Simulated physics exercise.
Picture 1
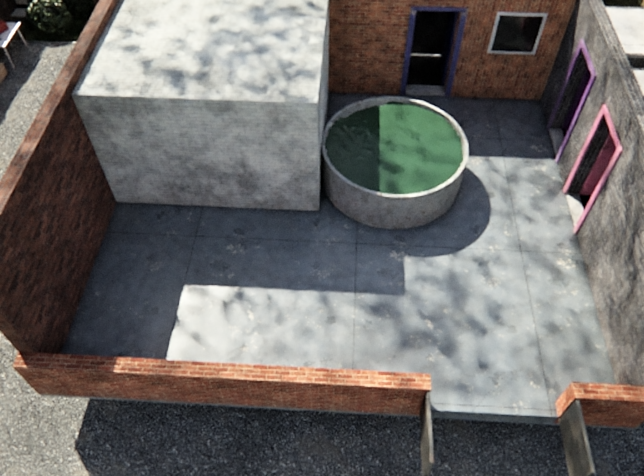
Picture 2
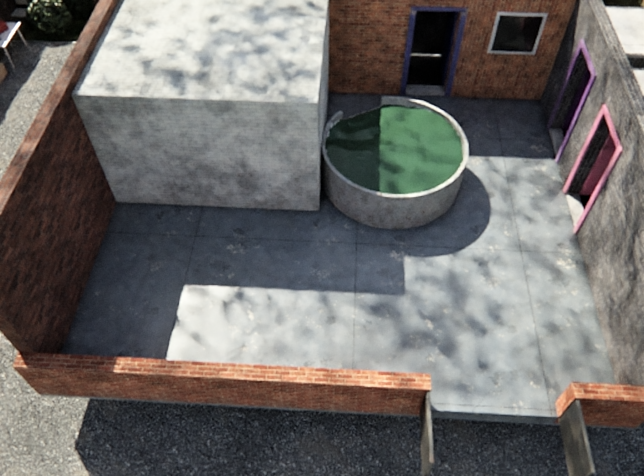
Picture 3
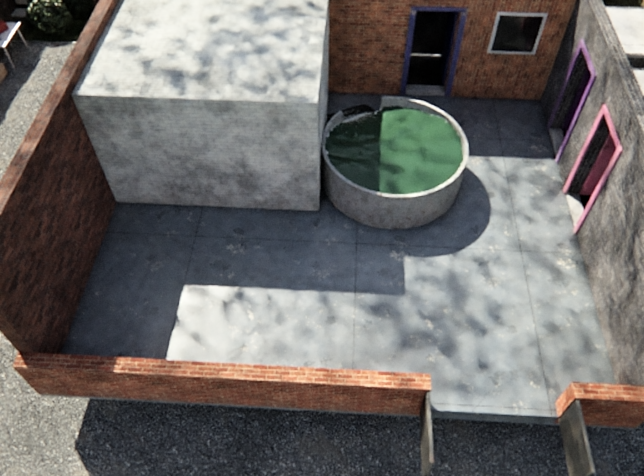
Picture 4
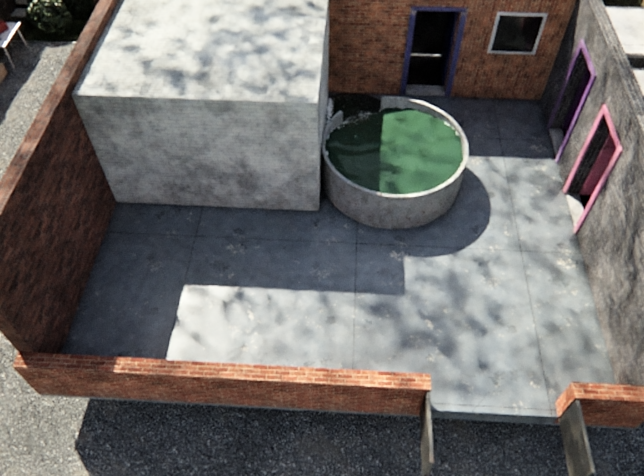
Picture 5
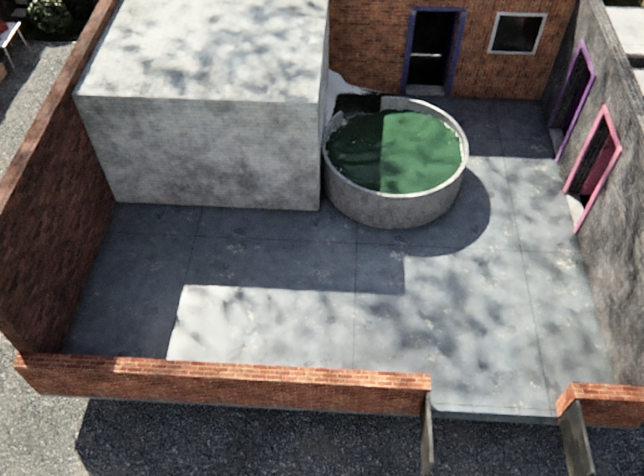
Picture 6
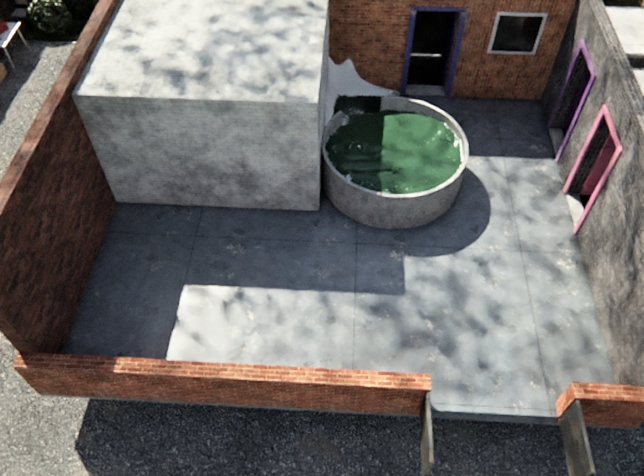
Walled service yard with a round pool of green water, its far rim breaking open and water pouring out behind it.
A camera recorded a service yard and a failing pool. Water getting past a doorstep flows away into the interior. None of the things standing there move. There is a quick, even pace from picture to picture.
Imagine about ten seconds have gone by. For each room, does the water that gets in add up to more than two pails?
My prediction: The blue door exceeds two buckets, the purple door exceeds two buckets, the pink door exceeds two buckets.
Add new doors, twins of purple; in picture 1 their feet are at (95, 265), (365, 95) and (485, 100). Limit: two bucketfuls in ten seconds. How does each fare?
Taken in sequence, they go: Not exceeded, exceeded, not exceeded.
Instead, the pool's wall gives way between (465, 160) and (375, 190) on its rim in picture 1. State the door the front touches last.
My answer is the blue-painted one.
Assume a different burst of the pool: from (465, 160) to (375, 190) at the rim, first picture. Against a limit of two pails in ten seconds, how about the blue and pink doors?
One by one: Blue keeps below it, pink lets more in.
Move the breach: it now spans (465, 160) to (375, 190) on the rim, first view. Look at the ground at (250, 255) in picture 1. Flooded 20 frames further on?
Spot status: Not reached.
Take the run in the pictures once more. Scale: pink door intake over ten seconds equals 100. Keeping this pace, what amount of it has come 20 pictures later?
Approximately 10 in a hundred, I reckon.
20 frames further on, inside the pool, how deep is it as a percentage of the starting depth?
My figure is about 54 in a hundred.
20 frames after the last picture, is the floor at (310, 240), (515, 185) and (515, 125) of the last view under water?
Taking them as listed, they are spared, waterlogged and waterlogged.
A moment on, water covers 10 % of the floor; the blue door wet at the sill, nothing in, the purple door not reached, the pink door not reached.
Next, water covers 20 % of the floor; the blue door under two buckets in, the purple door wet at the sill, nothing in, the pink door not reached.
Then, water covers 25 % of the floor; the blue door over two buckets in, the purple door far over two buckets in, the pink door under two buckets in.
Later, water covers 50 % of the floor; the blue door over two buckets in, the purple door far over two buckets in, the pink door over two buckets in.
In the end, water covers 70 % of the floor; the blue door far over two buckets in, the purple door far over two buckets in, the pink door over two buckets in.
